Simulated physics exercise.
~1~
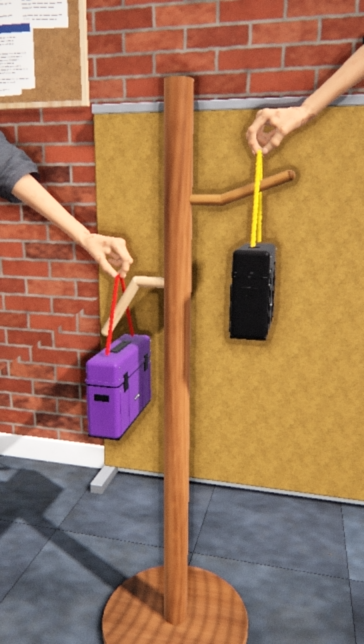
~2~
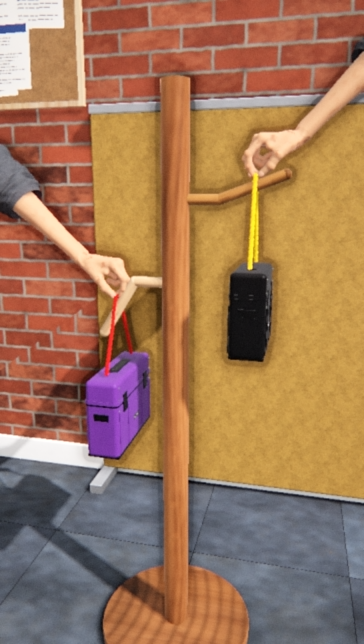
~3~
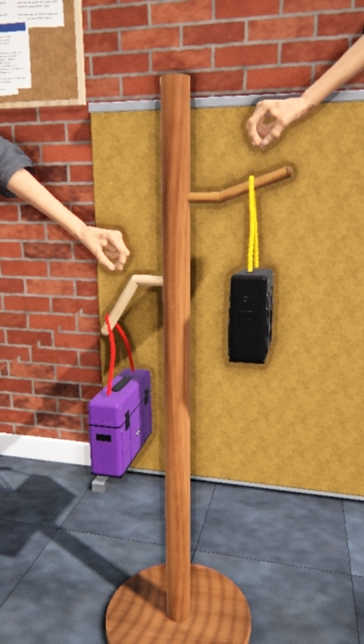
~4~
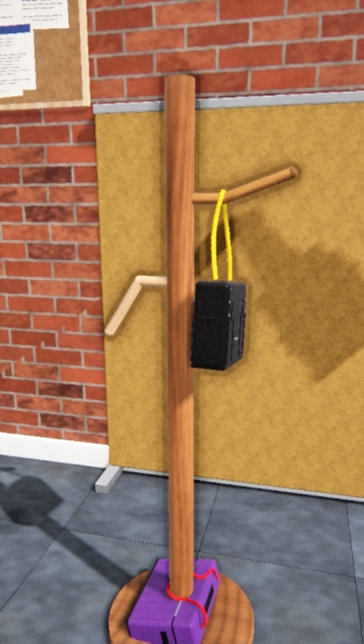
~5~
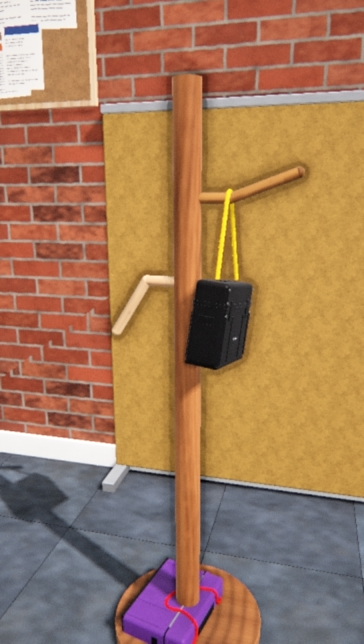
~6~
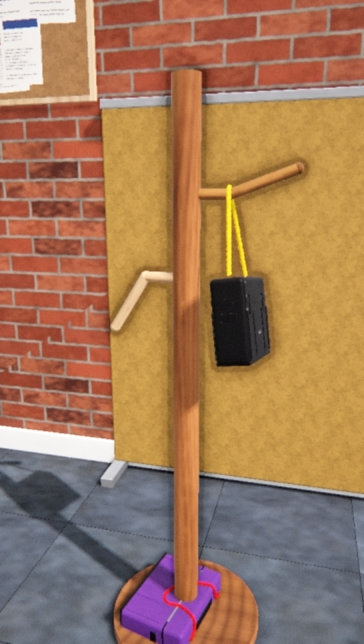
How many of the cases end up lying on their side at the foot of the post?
One case does. The purple case ends on its side on the base of the post, while the black case still hangs from the right peg.
Purple case slipping off a post's drooping left peg to the base after two hands hang cases, black one staying up.
